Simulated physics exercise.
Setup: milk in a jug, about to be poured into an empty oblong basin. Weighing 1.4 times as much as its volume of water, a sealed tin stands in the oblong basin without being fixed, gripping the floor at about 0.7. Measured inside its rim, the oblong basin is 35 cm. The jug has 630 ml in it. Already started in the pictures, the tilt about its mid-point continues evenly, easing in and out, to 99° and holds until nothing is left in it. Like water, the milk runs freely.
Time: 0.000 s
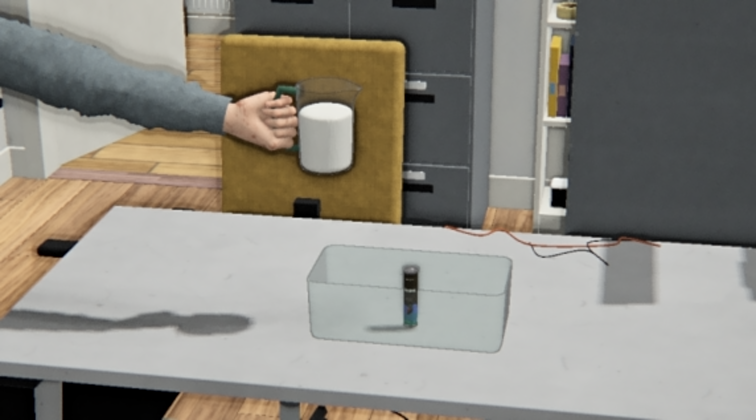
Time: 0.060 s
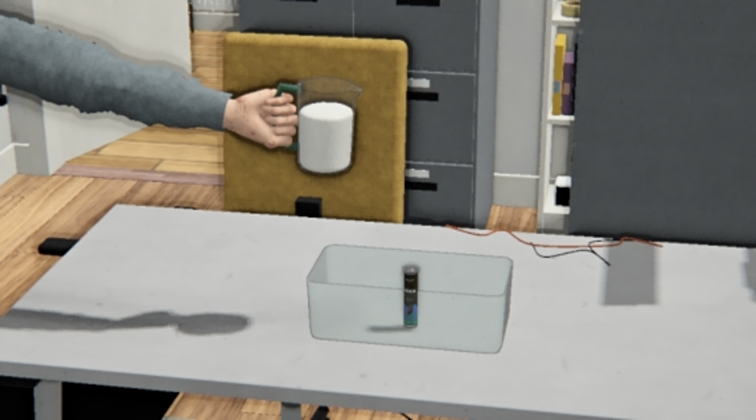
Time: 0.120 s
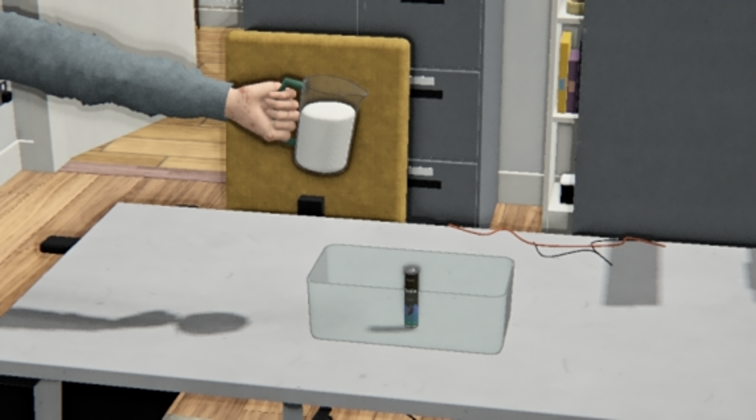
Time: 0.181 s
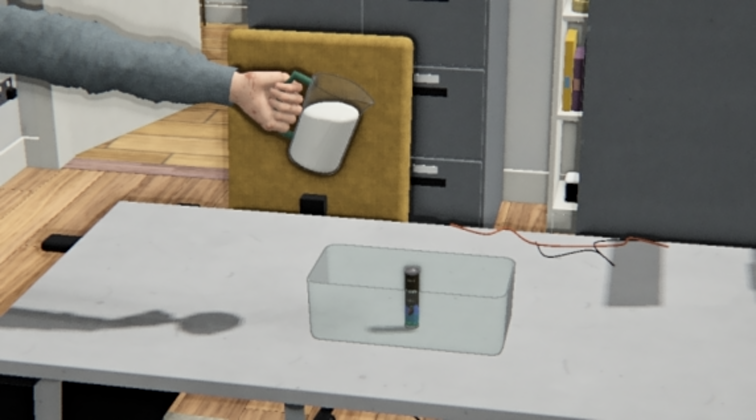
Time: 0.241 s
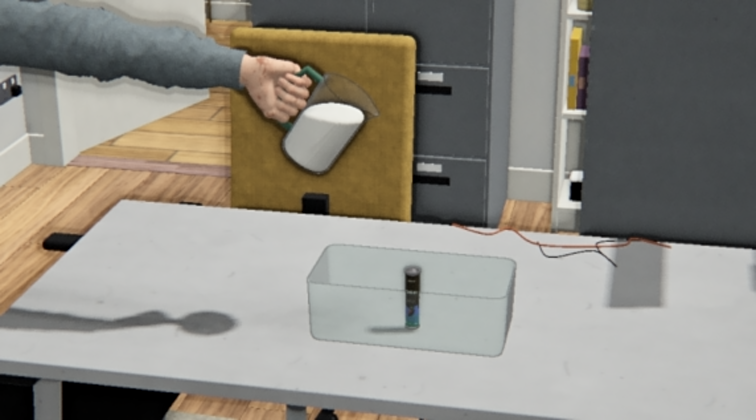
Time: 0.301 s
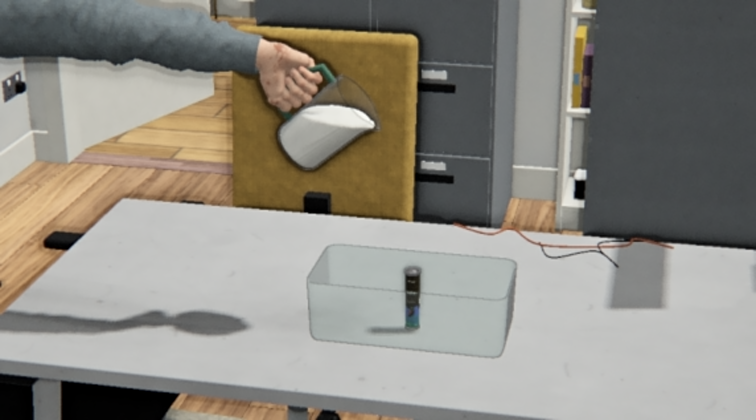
At the start, a hand reaching in from the left holds an upright clear jug of milk above a table, where a small tin stands inside an oblong basin. The hand then tilts the jug steadily to the right, and the milk shifts toward the lowered pouring edge while the basin and tin stay still.
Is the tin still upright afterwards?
You'll see it resist.
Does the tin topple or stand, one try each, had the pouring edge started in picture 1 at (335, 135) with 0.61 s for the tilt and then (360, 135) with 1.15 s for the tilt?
Run one: It tumbles. Run two: It tumbles.
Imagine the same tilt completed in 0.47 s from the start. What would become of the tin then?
Then it holds its balance.
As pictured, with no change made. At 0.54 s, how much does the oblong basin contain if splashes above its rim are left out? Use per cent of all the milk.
Near 1 in a hundred.
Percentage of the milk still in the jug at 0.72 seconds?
Around 30 in a hundred is still there.
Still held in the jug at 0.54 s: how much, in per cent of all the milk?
Close to 72 percent of the liquid remains at that time.
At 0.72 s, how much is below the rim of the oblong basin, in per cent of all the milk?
Around 32 per cent of the whole.
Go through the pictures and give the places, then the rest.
Tilt 0°; pouring edge (362, 88); surface from (300, 109) to (352, 112); the oblong basin's rim runs from (316, 263) to (509, 277); the tin's top is at (411, 272), in the first frame.
Tilt 2°; pouring edge (364, 89); surface from (301, 109) to (352, 112), in the second frame.
Tilt 9°; pouring edge (369, 94); surface from (303, 108) to (355, 112), in the third frame.
Tilt 20°; pouring edge (375, 103); surface from (302, 112) to (359, 113), in the fourth frame.
Tilt 34°; pouring edge (380, 115); surface from (296, 123) to (364, 115), in the fifth frame.
Tilt 48°; pouring edge (382, 129); surface from (285, 124) to (373, 121), in the sixth frame.
After 0.54 s the tilt is 96° and 71 per cent is still to pour; the tin stands where it began.
After 0.72 s the tilt is 99° and 31 per cent is still to pour; the tin stands where it began.
After 0.91 s the tilt is 99° and 11 per cent is still to pour; the tin stands where it began.
After 1.11 s the tilt is 99° and 3 per cent is still to pour; the tin stands where it began.
In the end the tin stands where it began.
